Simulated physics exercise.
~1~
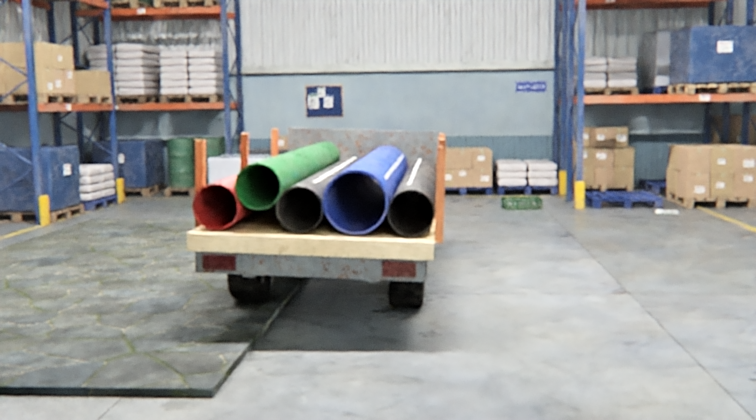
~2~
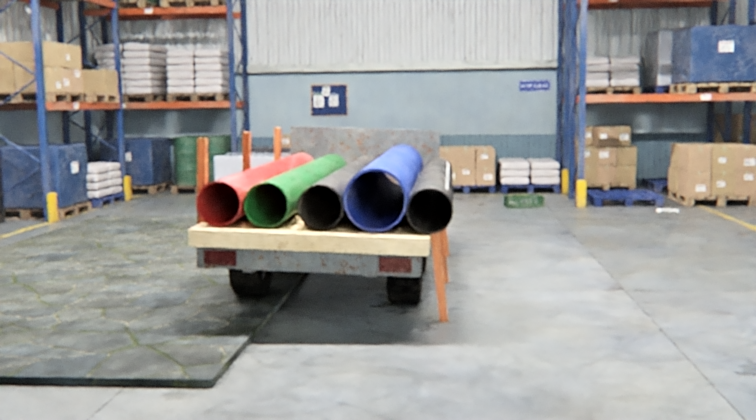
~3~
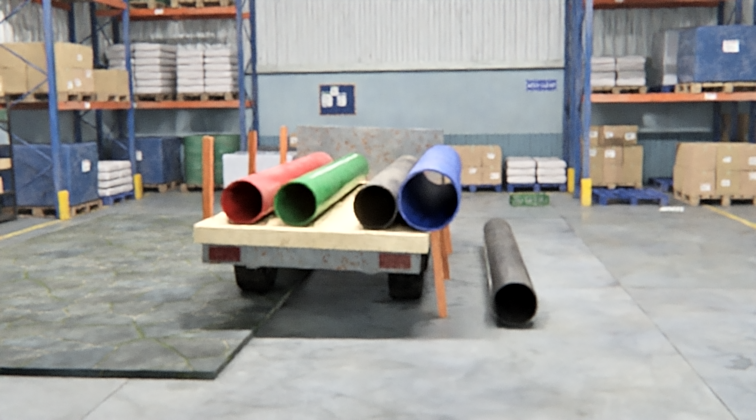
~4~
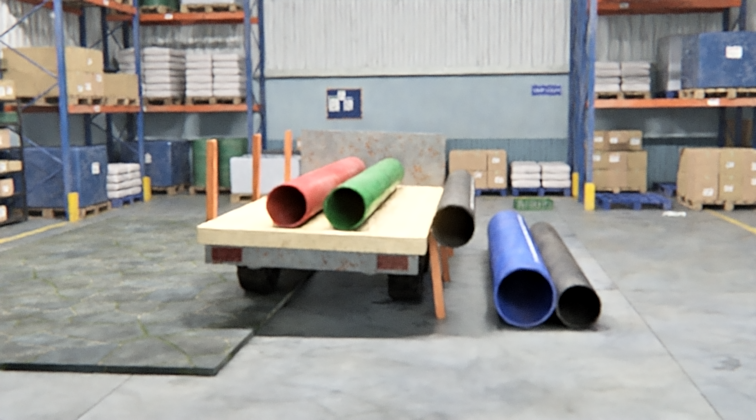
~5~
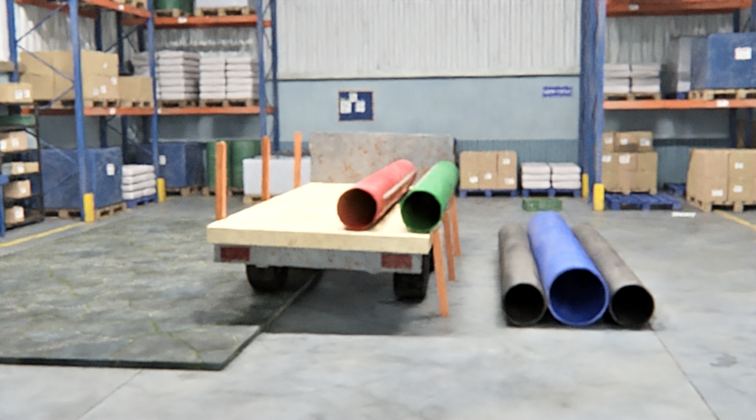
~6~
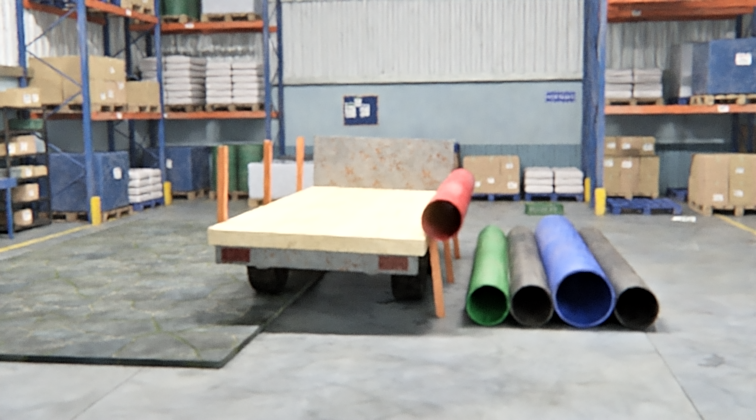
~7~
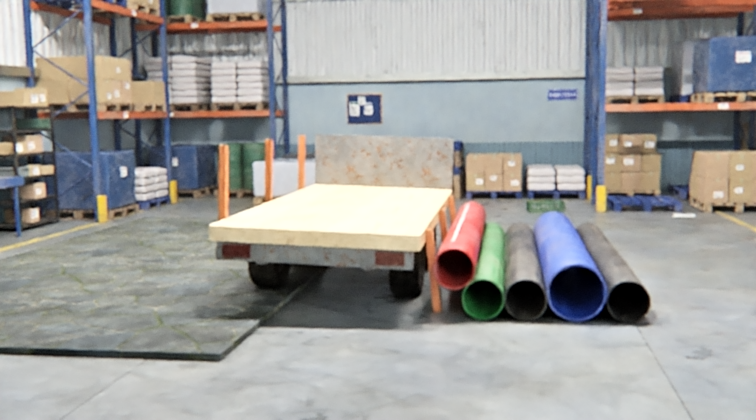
In a warehouse, five pipes roll right off a trailer and settle on the floor.
